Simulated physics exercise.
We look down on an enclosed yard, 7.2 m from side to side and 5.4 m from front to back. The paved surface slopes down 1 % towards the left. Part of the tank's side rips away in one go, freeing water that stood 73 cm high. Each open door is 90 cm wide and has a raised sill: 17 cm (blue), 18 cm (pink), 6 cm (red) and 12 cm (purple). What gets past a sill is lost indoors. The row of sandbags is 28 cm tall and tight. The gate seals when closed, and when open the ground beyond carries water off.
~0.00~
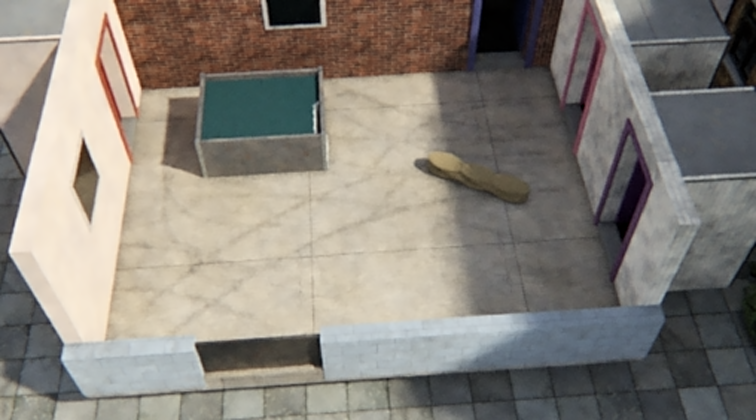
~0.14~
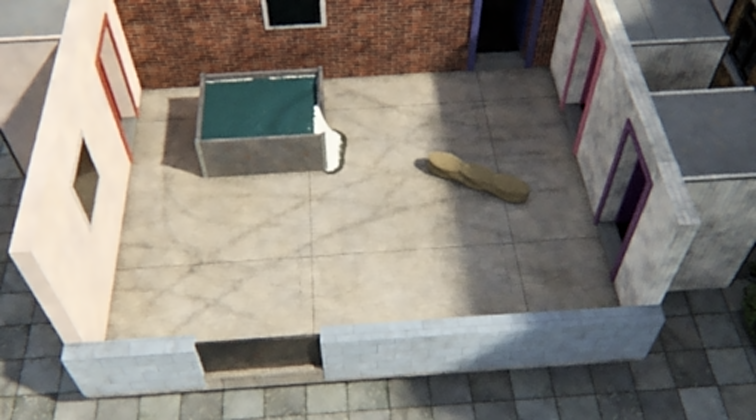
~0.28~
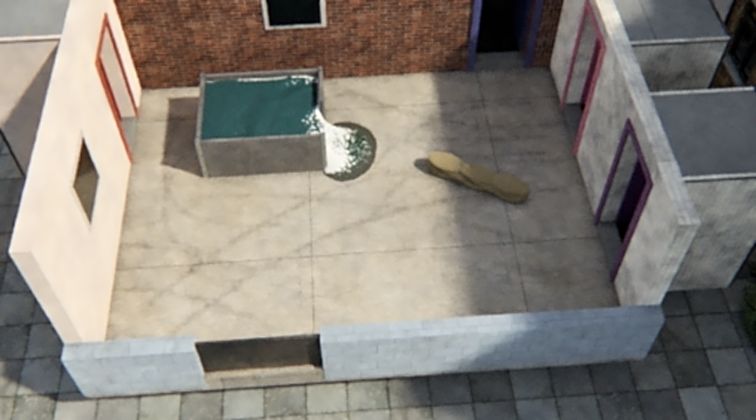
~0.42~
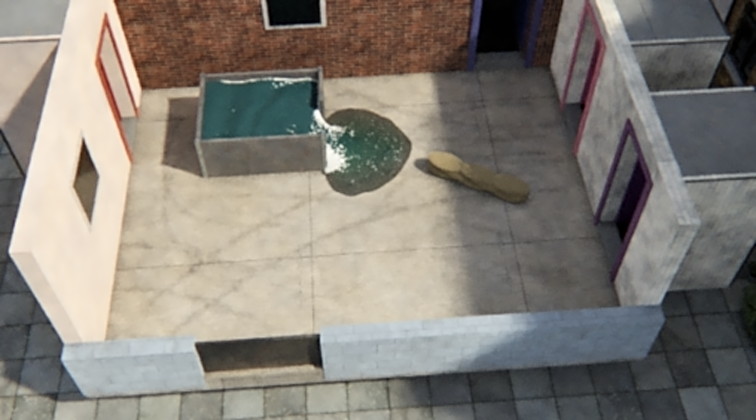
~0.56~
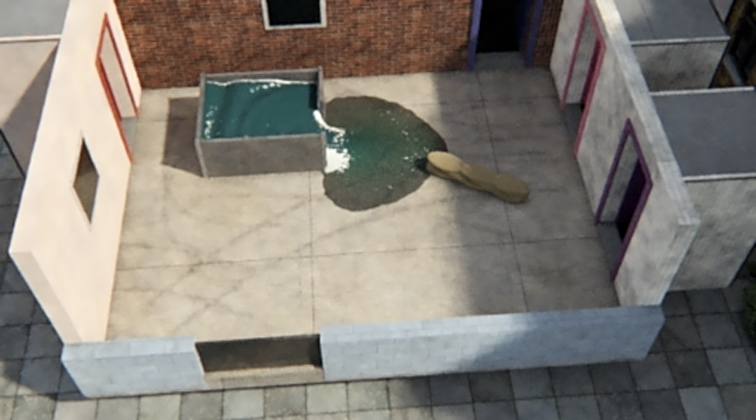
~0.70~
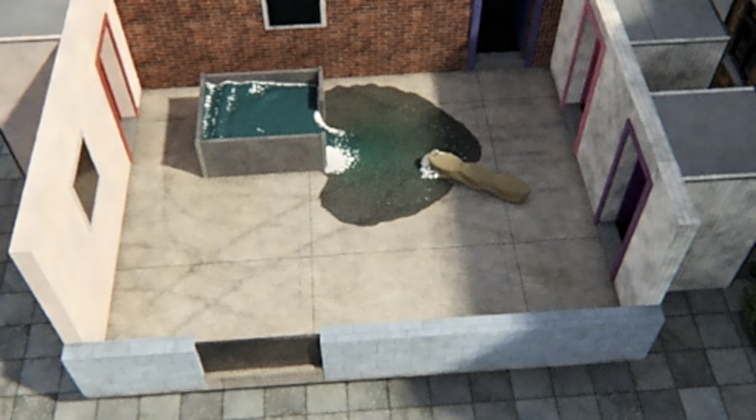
Walled paved yard seen from above, with green water pouring from a grey tank's right side, spreading around a tan sandbag-like barrier.
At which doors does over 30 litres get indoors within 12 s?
Door by door: At the blue door it stays under the limit; at the pink door it does not reach the limit; at the red door it keeps below the limit; at the purple door it keeps below the limit.
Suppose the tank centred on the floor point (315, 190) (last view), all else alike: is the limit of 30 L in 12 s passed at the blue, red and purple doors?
Then: Blue below, red not over, purple past it.
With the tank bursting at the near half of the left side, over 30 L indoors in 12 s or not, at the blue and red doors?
Against that limit: Blue under, red over.
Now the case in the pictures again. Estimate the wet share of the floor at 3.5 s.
Some 45 per cent of it.
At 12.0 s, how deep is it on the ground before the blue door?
Some 4.5 cm.
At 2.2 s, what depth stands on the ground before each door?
In cm: Blue 11, pink 20, red 0, purple 8.
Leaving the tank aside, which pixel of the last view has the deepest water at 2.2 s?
Around (543, 73).
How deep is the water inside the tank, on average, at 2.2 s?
About 38 cm.
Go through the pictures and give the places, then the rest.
The first frame shows still water, 73 cm deep, in the tank at (262, 108).
In the second frame, water pours out at (323, 142) and has run 0.4 m, to (329, 172); typically 6 cm deep outside, 73 cm at the tank's back.
In the third frame, the front is at (371, 141), 0.8 m from the gap at (323, 142); 0.7 m2 of floor is under water; 73 cm left at the back of the tank.
In the fourth frame, water pours out at (323, 143) and has run 1.3 m, to (406, 153); typically 6 cm deep outside, 73 cm at the tank's back.
In the fifth frame, the front is at (442, 148), 1.9 m from the gap at (323, 143); 3.1 m2 of floor is under water; 68 cm left at the back of the tank.
In the sixth frame, water pours out at (323, 143) and has run 2.5 m, to (476, 151); typically 4 cm deep outside, 61 cm at the tank's back.
After 1.4 s water covers 30 % of the floor and is deepest (35 cm) near (332, 155); blue door not reached, pink door 12 cm at the sill, 0 L in, red door not reached, purple door not reached.
After 2.2 s water covers 45 % of the floor and is deepest (34 cm) near (543, 73); blue door 11 cm at the sill, 0 L in, pink door 20 cm at the sill, 2 L in, red door not reached, purple door 8 cm at the sill, 0 L in.
After 3.5 s water covers 45 % of the floor and is deepest (20 cm) near (577, 279); blue door 15 cm at the sill, 3 L in, pink door 15 cm at the sill, 6 L in, red door not reached, purple door 8 cm at the sill, 0 L in.
After 7.0 s water covers 65 % of the floor and is deepest (11 cm) near (539, 338); blue door 6 cm at the sill, 4 L in, pink door 5 cm at the sill, 7 L in, red door not reached, purple door 9 cm at the sill, 2 L in.
After 12.0 s water covers 95 % of the floor and is deepest (11 cm) near (133, 151); blue door 5 cm at the sill, 4 L in, pink door 4 cm at the sill, 7 L in, red door 9 cm at the sill, 3 L in, purple door 3 cm at the sill, 2 L in.
